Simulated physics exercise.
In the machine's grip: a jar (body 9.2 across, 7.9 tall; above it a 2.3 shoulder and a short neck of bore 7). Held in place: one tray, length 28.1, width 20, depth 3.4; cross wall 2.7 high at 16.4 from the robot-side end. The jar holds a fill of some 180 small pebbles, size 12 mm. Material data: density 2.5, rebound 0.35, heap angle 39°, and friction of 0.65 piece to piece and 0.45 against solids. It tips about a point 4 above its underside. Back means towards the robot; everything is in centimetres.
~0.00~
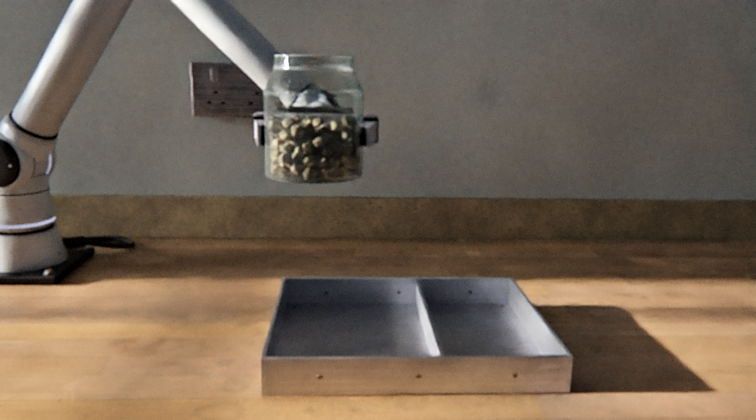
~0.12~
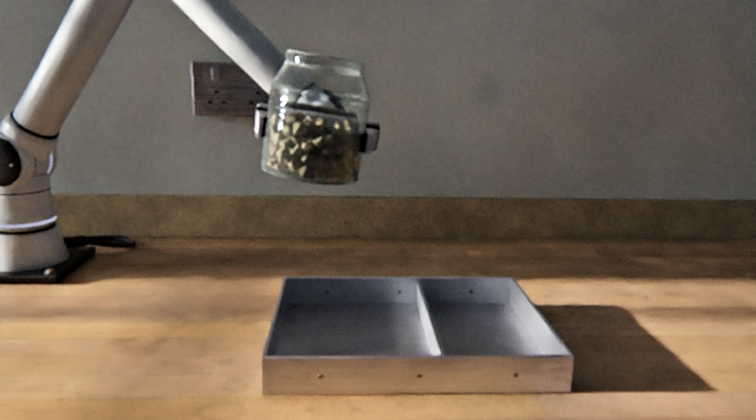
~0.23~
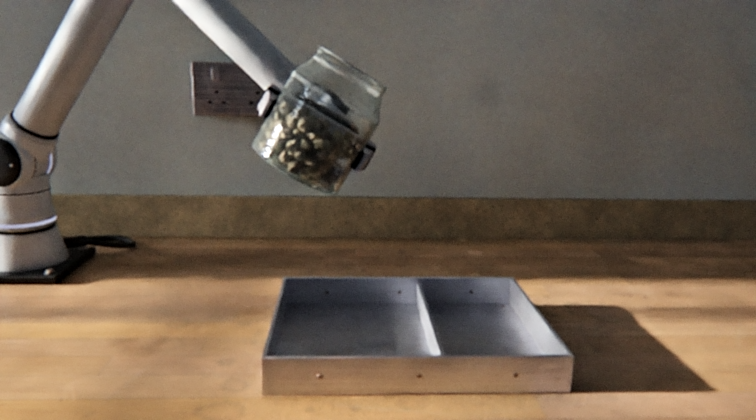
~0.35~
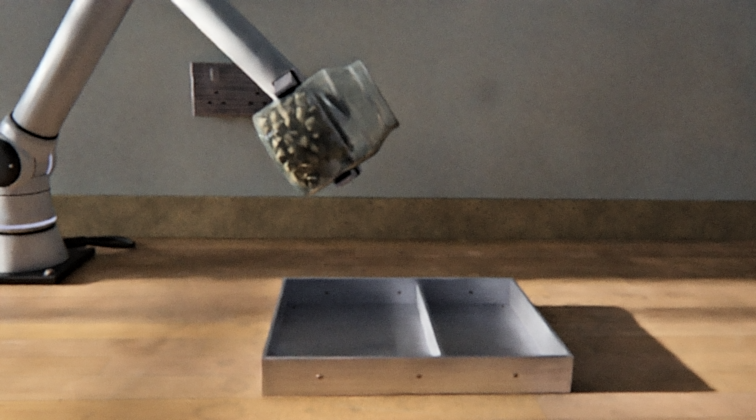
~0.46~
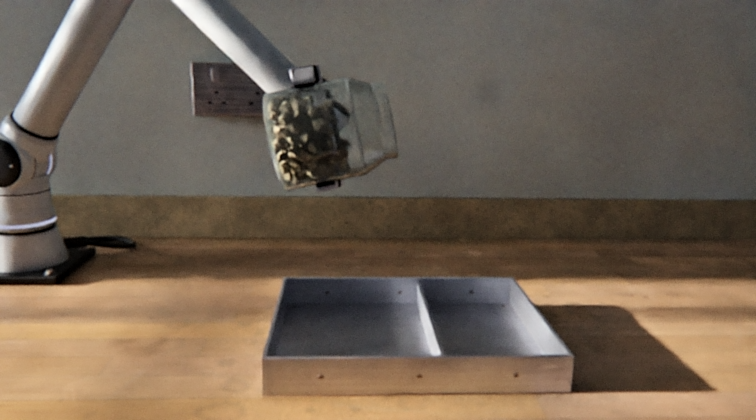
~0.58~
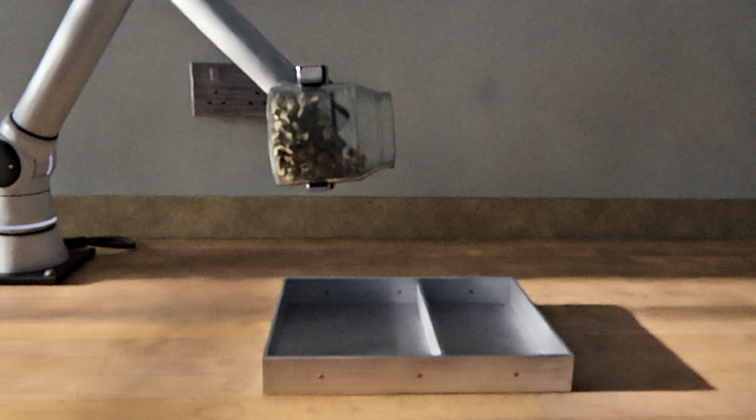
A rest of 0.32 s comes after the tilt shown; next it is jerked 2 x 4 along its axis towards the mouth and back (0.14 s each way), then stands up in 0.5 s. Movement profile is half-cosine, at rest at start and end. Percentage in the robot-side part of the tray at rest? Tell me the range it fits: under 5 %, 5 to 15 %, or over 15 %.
It fits under 5 %.
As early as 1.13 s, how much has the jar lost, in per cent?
About 0 percent up to now.
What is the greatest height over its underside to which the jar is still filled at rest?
The topmost pieces come to rest some 7.5 cm above the jar's underside.
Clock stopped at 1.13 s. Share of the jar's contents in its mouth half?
Around 60 percent.
After 1.13 s, tipped 86°, highest piece 25 above the table; 183 in the jar, 1 in flight or on a rim.
After 1.68 s, tipped 50°, highest piece 25 above the table; 181 in the jar, 2 in the far-side part, 1 in the robot-side part.
After 2.16 s, upright, highest piece 26 above the table; 181 in the jar, 2 in the far-side part, 1 in the robot-side part.
After 2.86 s, upright, highest piece 26 above the table; 181 in the jar, 2 in the far-side part, 1 in the robot-side part.
In the end, 181 in the jar, 2 in the far-side part, 1 in the robot-side part. That is 1 % in the robot-side part of the tray.
